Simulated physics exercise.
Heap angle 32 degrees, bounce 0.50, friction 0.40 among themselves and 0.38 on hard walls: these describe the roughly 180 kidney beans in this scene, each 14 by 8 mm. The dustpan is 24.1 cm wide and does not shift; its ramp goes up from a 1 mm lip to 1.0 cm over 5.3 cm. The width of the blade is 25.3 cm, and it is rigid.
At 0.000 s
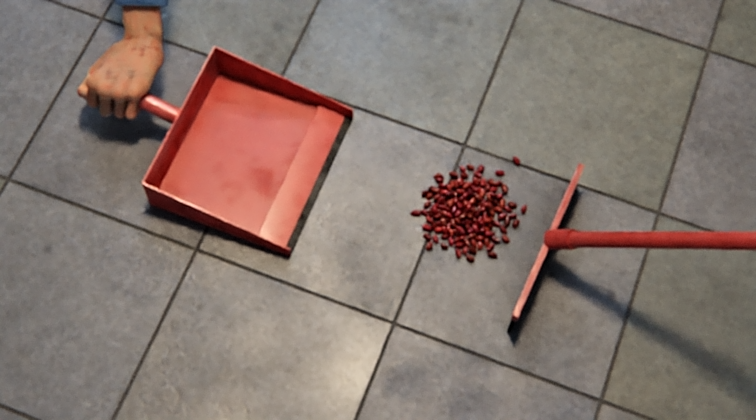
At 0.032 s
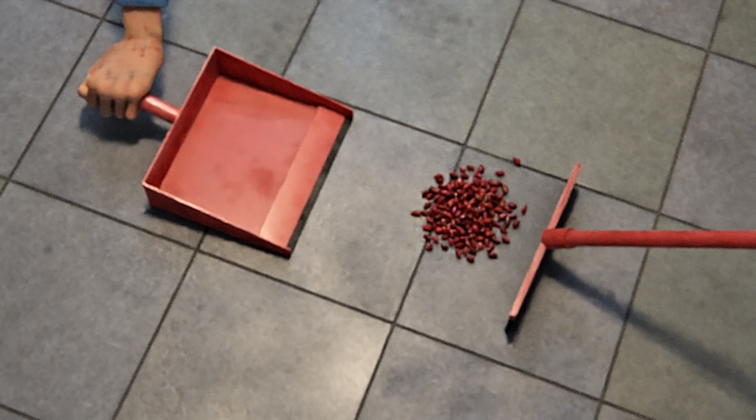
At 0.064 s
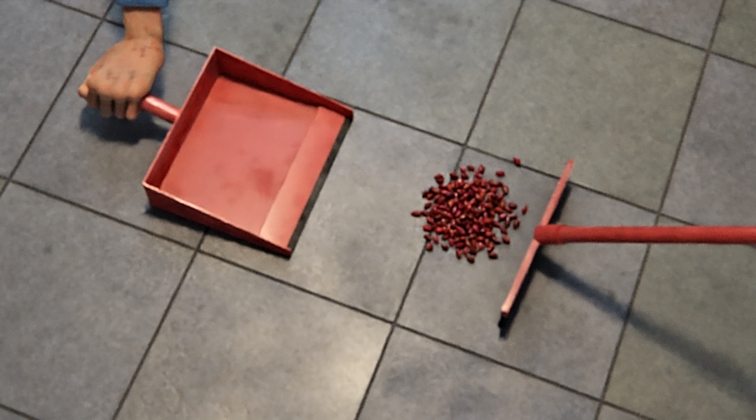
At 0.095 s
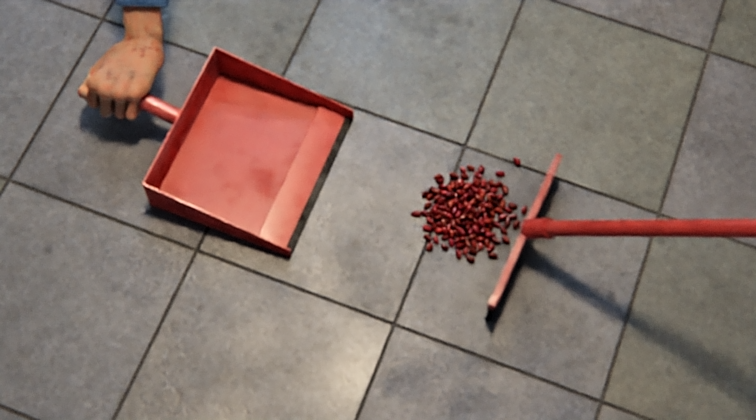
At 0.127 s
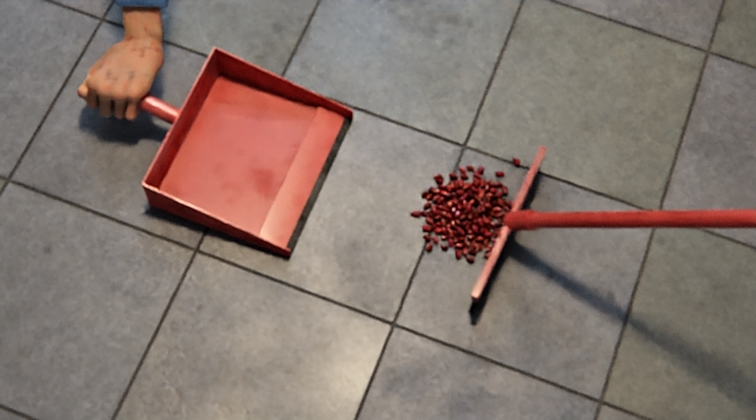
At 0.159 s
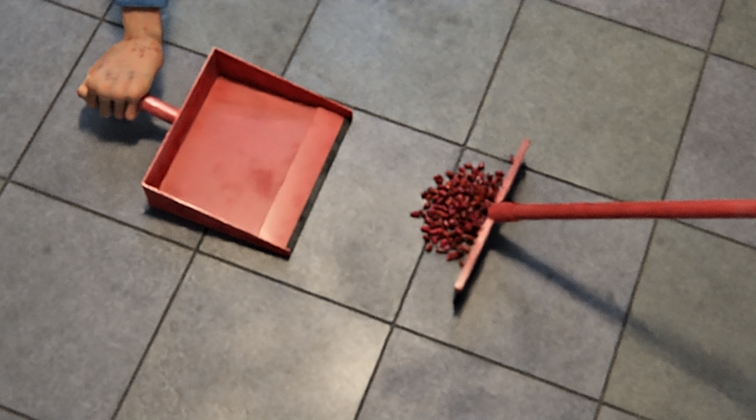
The video shows a hand holding a red dustpan still on a gray tiled floor while a red long-handled blade moves left toward a pile of dark red beans, reaches its right side, and pushes the beans closer together.
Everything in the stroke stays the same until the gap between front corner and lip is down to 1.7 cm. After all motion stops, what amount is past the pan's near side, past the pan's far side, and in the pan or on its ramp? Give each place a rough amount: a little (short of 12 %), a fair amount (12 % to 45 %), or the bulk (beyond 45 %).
Past the pan's near side: A little; past the pan's far side: A fair amount; in the pan or on its ramp: The bulk.
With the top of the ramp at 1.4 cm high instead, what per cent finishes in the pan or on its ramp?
Estimated share: Around 45 in a hundred.
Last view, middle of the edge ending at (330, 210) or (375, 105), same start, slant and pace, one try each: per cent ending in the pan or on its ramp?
I'd expect around 55 percent, then around 35 percent.
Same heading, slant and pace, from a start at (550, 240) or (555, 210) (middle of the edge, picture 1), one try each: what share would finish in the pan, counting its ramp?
About 50 and 50 per cent.
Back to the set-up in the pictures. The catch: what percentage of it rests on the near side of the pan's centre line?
I'd put it at around 20 per cent.
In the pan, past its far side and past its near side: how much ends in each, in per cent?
Near side 0, far side 15, pan 50.
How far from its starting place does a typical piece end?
That distance is close to 24 cm.
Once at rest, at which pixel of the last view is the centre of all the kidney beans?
Somewhere near (327, 149) in the last picture.
After 0.31 s, middle of the blade 13 cm from the lip; 0 % over the lip, far side 10 %, near side 0 %.
Then, at 0.41 s, middle of the blade 6 cm from the lip; 0 % over the lip, far side 15 %, near side 0 %.
After 0.65 s, middle of the blade 3 cm from the lip; 50 % over the lip, far side 15 %, near side 0 %.
At rest (2.7 s), near side 0 %, far side 15 %, pan 50 %, in front of the lip or behind the blade 30 %.
